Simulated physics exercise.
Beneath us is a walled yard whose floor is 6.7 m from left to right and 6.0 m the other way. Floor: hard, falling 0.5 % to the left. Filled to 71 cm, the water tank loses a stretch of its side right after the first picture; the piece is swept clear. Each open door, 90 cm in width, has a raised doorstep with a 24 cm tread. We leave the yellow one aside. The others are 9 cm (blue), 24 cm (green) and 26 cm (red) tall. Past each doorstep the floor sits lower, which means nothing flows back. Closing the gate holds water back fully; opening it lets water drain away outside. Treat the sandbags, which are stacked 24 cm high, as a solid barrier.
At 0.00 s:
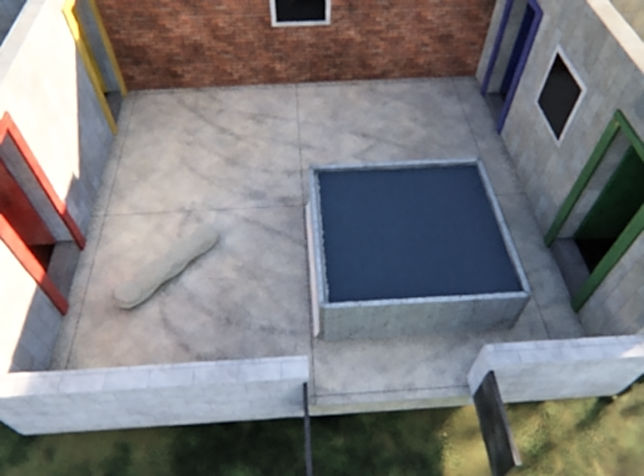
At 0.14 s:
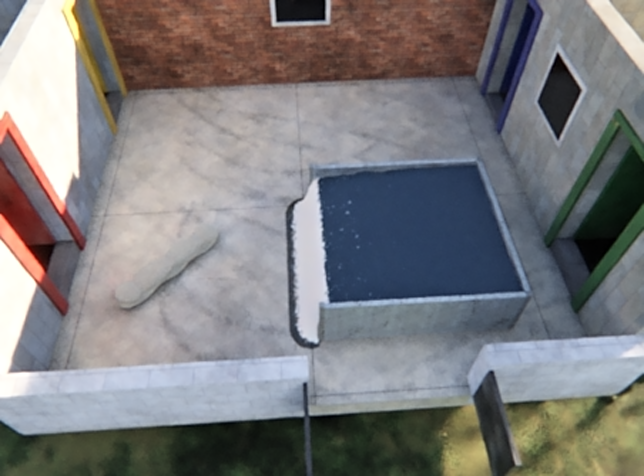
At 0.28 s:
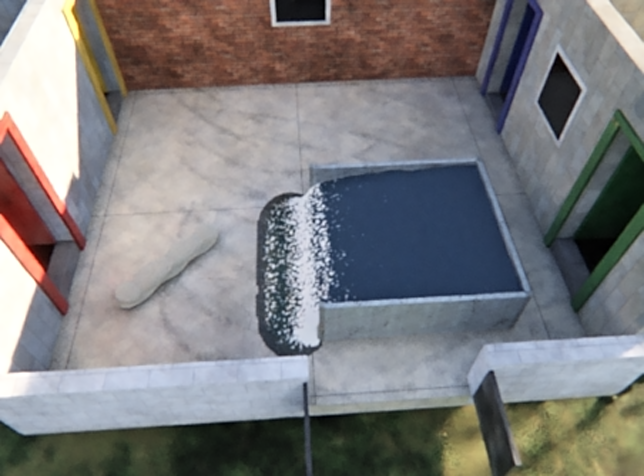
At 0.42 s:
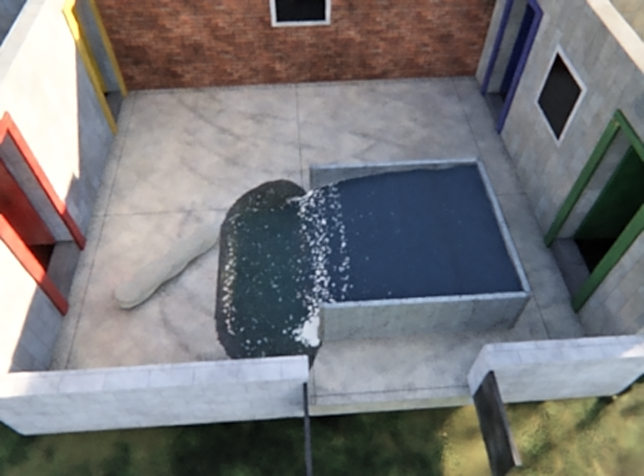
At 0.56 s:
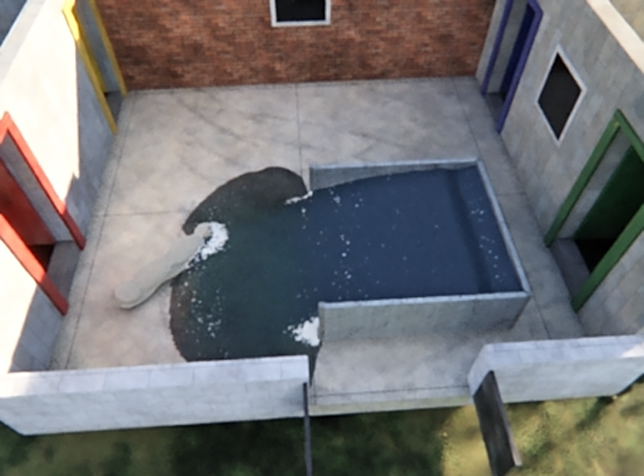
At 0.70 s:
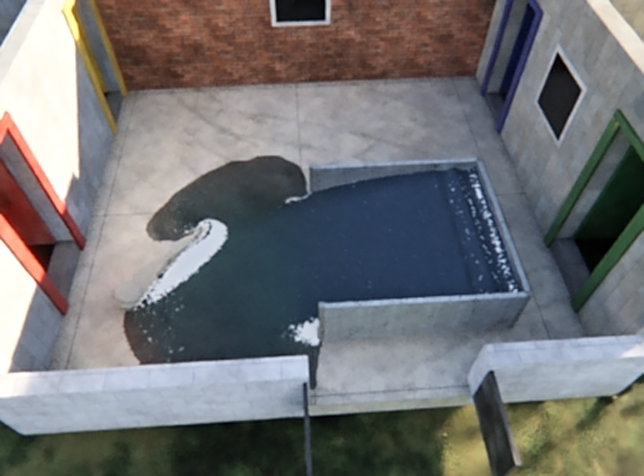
A walled concrete yard with a brick wall at the back is seen from high above, the view staying still. A tank of dark blue water stands right of centre, a pale, low curved barrier lies to the left, and red and yellow doorways line the left side, blue and green the right. The tank's left side opens, and water pours out in white foam, spreads leftward across the floor and washes against the barrier.
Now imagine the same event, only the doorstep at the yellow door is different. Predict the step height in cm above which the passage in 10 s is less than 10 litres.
About 28 cm of height.
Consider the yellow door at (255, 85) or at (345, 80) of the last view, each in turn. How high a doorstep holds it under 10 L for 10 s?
About 20 cm for the first and 8.5 cm for the second.
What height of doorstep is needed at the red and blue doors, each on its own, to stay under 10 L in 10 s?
About 23 cm at red and about 18 cm at blue.
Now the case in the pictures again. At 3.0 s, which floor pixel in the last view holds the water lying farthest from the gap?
Around (126, 92).
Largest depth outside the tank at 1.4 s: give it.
Roughly 74 cm.
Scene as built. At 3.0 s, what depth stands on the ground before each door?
Yellow door 22 cm, blue door 0 cm, green door 0 cm, red door 23 cm.
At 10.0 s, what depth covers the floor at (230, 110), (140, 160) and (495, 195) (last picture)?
I'd read roughly 9, 10 and 13 cm there.
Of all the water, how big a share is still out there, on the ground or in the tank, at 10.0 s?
I'd put it at about 88 per cent.
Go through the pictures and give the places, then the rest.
In the first frame, still water, 71 cm deep, in the water tank at (409, 228); the yellow door at (101, 64) is dry.
In the second frame, the front is at (295, 323), 0.4 m from the gap at (318, 253); 0.6 m2 of floor is wet, 71 cm left at the back.
In the third frame, the gap is at (318, 255), the front 0.7 m out at (267, 333); the back of the water tank holds 71 cm.
In the fourth frame, water pours out at (318, 257) and has run 1.3 m, to (221, 311); about 11 cm deep outside, 71 cm at the back.
In the fifth frame, the front is at (176, 306), 1.9 m from the gap at (318, 257); 5.5 m2 of floor is wet, 68 cm left at the back.
In the sixth frame, water pours out at (318, 257) and has run 2.5 m, to (132, 325); about 8 cm deep outside, 61 cm at the back; 2.5 m in a straight line remain to the yellow door at (101, 64).
After 1.4 s water covers 40 % of the floor, deepest (74 cm) near (40, 403); it has not reached the yellow door.
After 3.0 s water covers 45 % of the floor, deepest (44 cm) near (40, 403); 22 cm at the yellow door, 1 litre in over its 16 cm doorstep.
After 10.0 s water covers 95 % of the floor, deepest (20 cm) near (576, 314); 11 cm at the yellow door, 121 litres in over its 16 cm doorstep.
At the yellow door as built, the water arrived by 1.9 s and peaked near 31 cm at 4.6 s.
Run again over the same 10 s with other heights there, 19 litres in over 26 cm, 0 litres over 35.5 cm. The limit of 10 litres is kept from about 28 cm up.
